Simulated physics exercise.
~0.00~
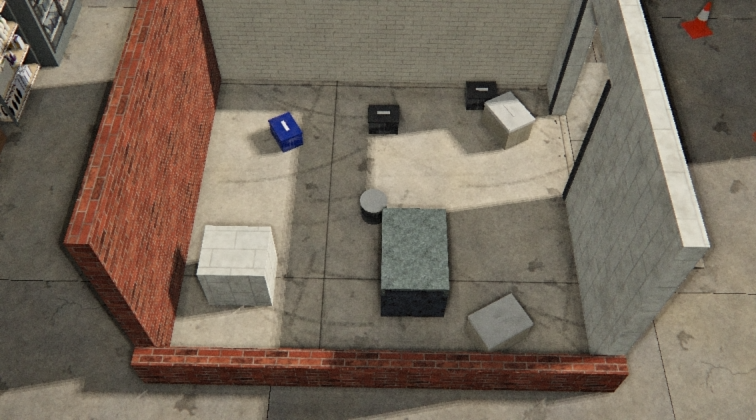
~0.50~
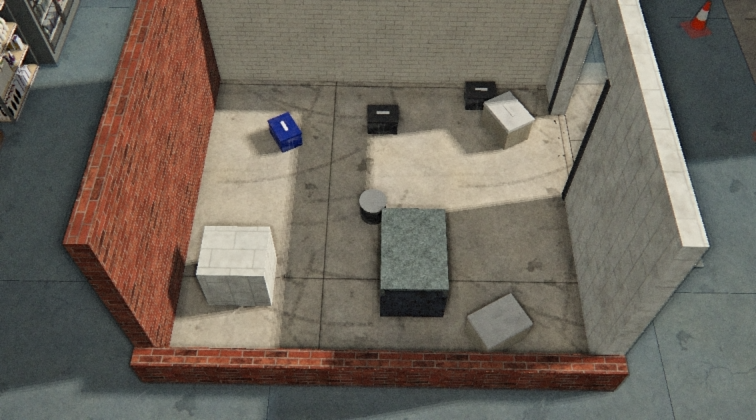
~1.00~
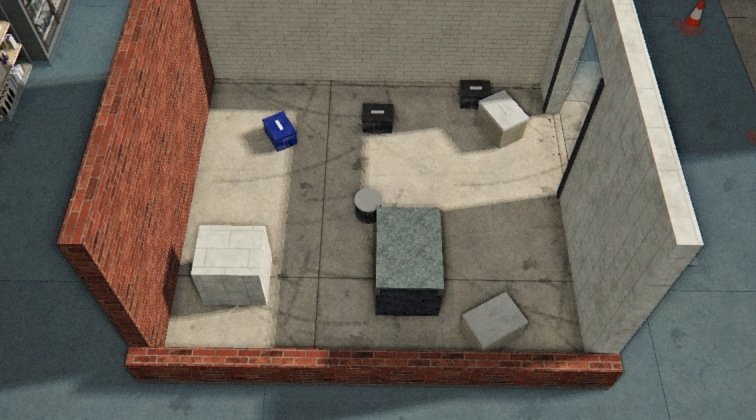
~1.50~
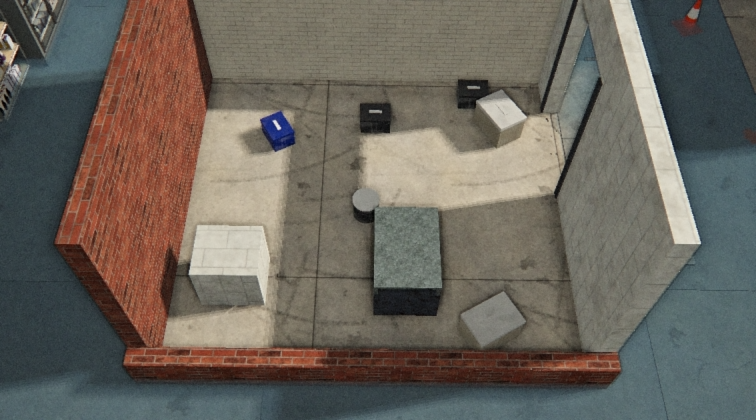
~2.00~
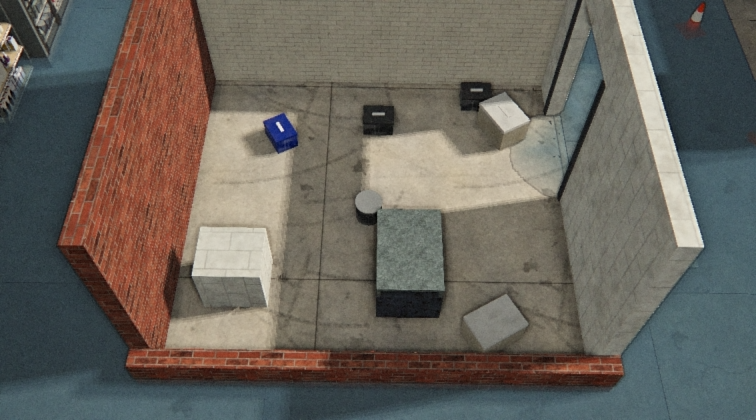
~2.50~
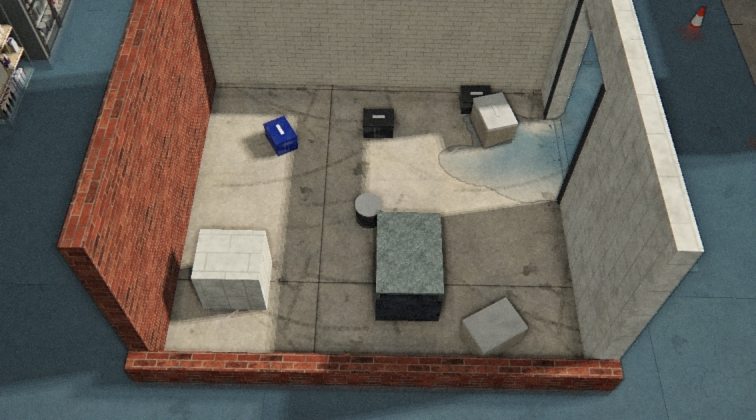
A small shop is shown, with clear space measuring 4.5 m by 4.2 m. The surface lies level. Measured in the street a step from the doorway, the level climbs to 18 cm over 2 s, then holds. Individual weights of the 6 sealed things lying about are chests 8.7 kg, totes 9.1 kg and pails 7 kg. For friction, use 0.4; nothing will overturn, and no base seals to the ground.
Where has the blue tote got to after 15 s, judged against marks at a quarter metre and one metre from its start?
It's going to be taken off.
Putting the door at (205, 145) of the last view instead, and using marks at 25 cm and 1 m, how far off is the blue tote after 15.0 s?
So the blue tote is well away by then.
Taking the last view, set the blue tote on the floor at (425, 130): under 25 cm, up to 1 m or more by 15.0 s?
Outcome - it ends up well away.
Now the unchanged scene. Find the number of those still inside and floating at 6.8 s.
By my count, 2.
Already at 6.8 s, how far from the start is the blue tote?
I'd guess some 0 cm by then.
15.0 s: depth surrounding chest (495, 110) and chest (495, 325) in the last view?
Around 14 cm and 8 cm.
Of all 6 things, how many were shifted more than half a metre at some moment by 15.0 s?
Total: 6.
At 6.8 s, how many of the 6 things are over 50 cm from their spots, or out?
My count gives 3.
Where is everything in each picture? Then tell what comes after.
In the first frame, the blue tote at (285, 126) rests on the ground; 0.0 m2 under water; 0 of 6 have shifted.
In the second frame, the blue tote at (284, 126) rests on the ground; water covers 0.0 m2; 0 of 6 have shifted.
In the third frame, the blue tote at (279, 125) rests on the ground; 0.0 m2 under water; 0 of 6 have shifted.
In the fourth frame, the blue tote at (277, 125) rests on the ground; water covers 0.0 m2; 0 of 6 have shifted.
In the fifth frame, the blue tote at (280, 127) rests on the ground; 0.5 m2 under water; 0 of 6 have shifted.
In the sixth frame, the blue tote at (280, 130), on the bottom; 1.3 m2 under water; 1 of 6 have shifted.
After 3.5 s the blue tote is near (280, 130), 0.0 m from its start, aground; 0 afloat.
After 6.8 s the blue tote is near (280, 130), 0.0 m from its start, aground; 2 afloat.
After 11.0 s the blue tote is near (271, 143), 0.3 m from its start, afloat; 5 afloat.
After 15.0 s the blue tote is near (311, 215), 1.4 m from its start, afloat; 6 afloat.
